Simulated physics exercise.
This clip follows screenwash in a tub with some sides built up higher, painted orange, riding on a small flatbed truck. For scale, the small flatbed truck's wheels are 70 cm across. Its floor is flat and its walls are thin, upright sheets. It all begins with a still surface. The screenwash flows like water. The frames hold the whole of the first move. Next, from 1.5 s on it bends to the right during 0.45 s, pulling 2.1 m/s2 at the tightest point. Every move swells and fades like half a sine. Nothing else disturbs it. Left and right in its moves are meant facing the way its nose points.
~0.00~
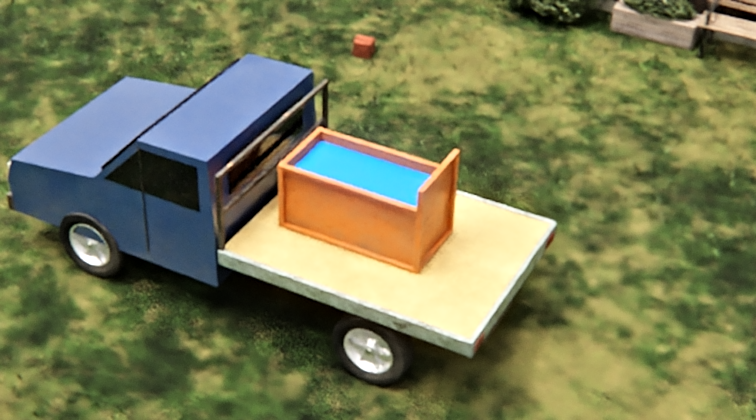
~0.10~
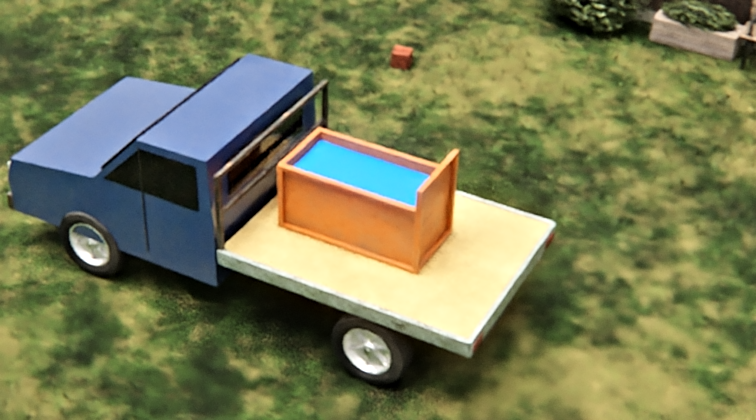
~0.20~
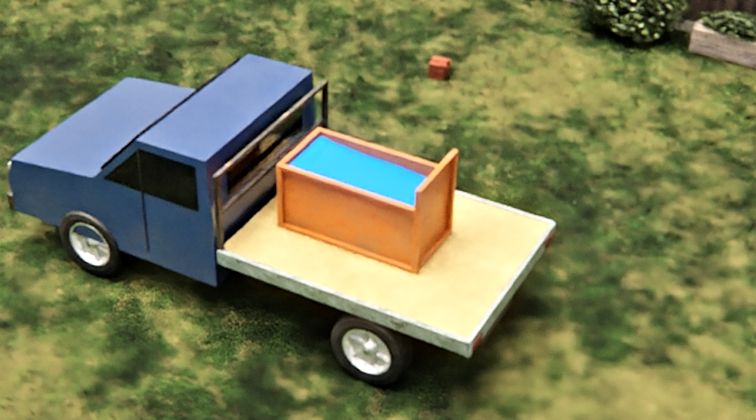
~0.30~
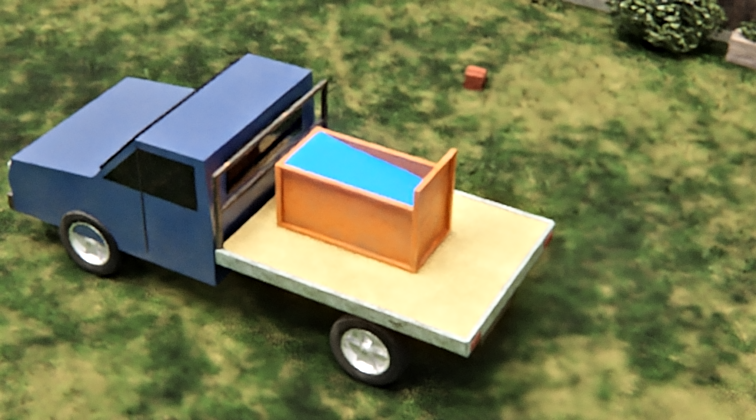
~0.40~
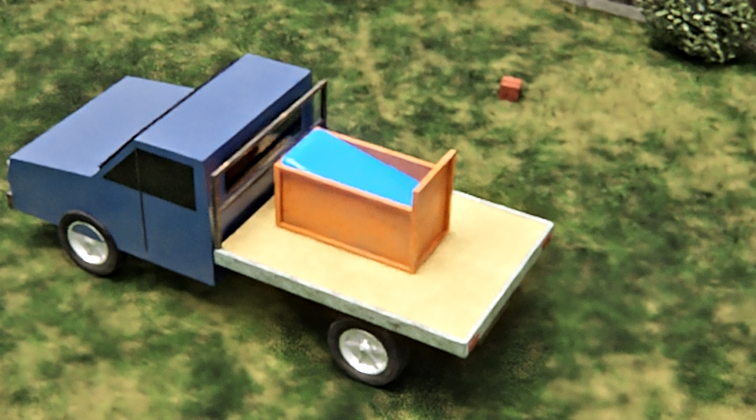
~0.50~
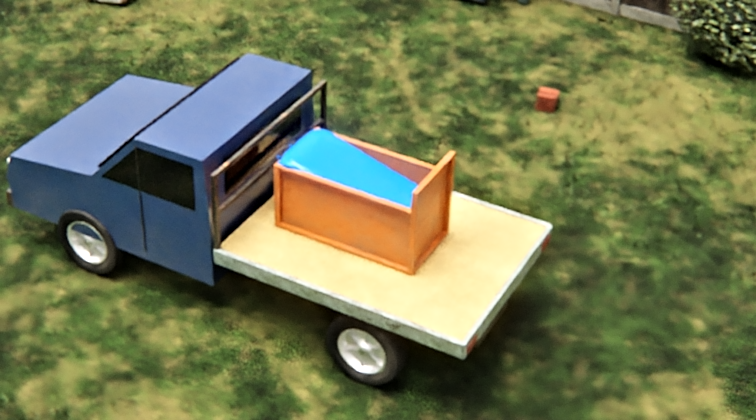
To begin with, a blue flatbed truck carries an orange tub of blue liquid with a level surface, as the grass and a small reddish block slide rightward behind it. As the truck rolls on leftward, the liquid climbs at the cab end and sinks at the other, staying clearly sloped.
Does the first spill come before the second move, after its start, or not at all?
It overflows before the second move starts.
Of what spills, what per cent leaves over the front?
Some 30 per cent of it.
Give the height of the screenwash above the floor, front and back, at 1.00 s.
Front 44 cm, back 58 cm.
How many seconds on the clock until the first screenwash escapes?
At about 0.7 s.
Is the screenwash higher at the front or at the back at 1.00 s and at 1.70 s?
At the back, then the front.
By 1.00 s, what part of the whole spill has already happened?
About 20 per cent.
Then, 1.00 s in, it stands 58 cm high behind and 44 cm in front; 1 per cent has gone over the front.
Then, 1.70 s in, it stands 42 cm high behind and 60 cm in front; 1 per cent has gone over the front and the near side.
Then, 2.50 s in, it stands 58 cm high behind and 40 cm in front; 4 per cent has gone over the near side and the front.
Then, 4.93 s in, 5 per cent has gone over the near side and the front; the first of it left at about 0.70 s, and the second move began at 1.5 s.
